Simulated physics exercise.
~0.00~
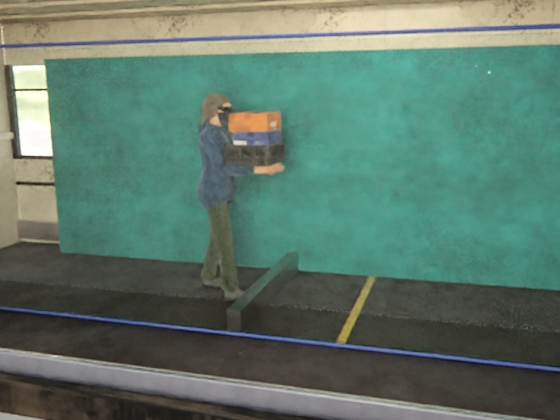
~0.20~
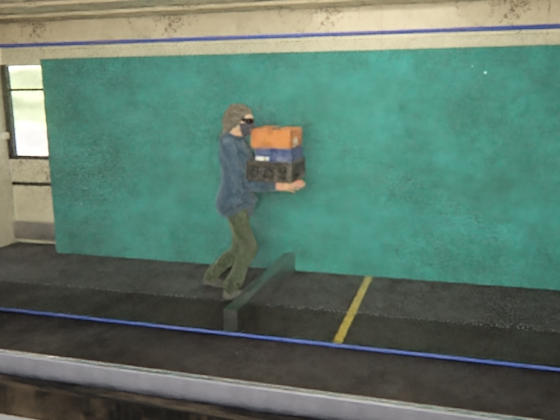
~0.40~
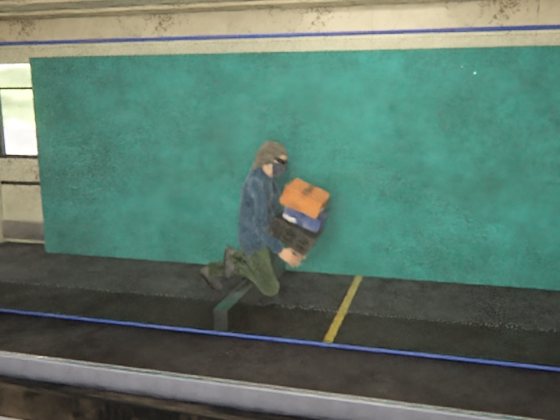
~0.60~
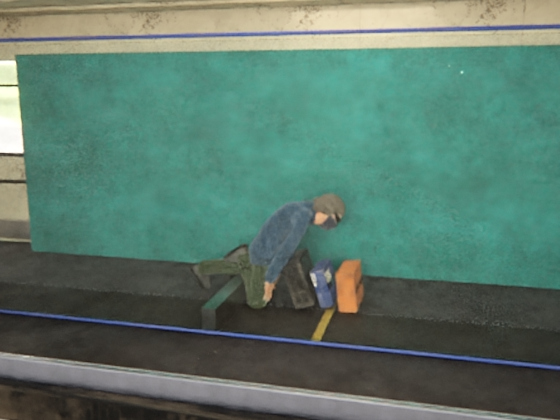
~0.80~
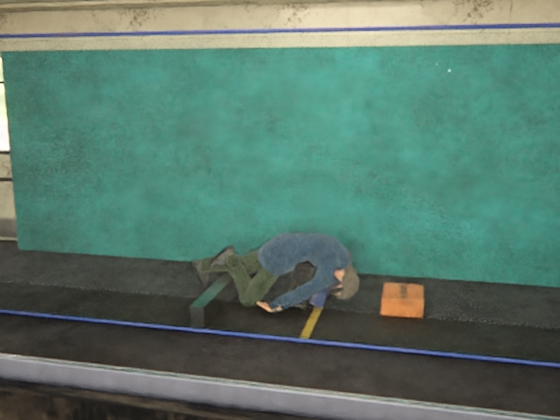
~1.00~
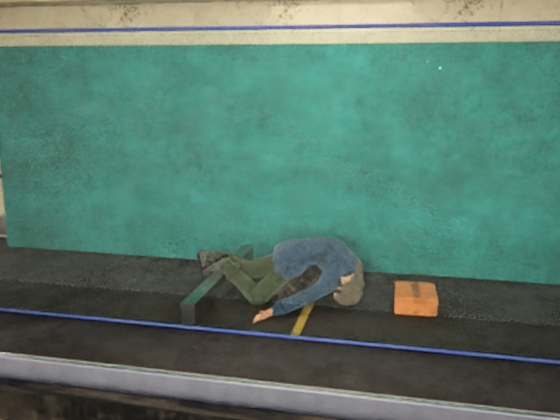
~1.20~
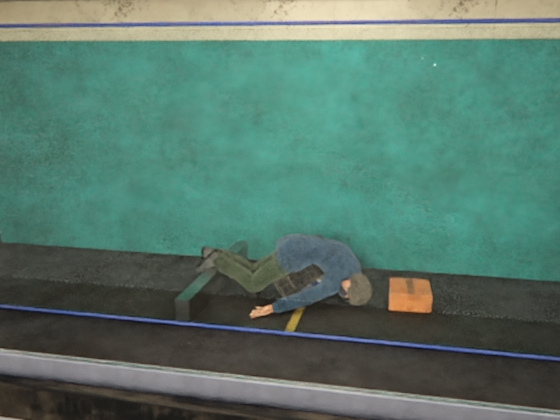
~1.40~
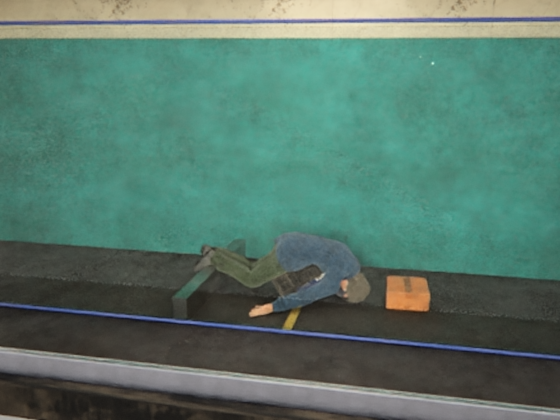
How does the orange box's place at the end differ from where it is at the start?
At the start the orange box is on top of the stack in the person's arms, to the left of the yellow line. At the end it rests on the floor to the right of the line, just beyond the person's head.
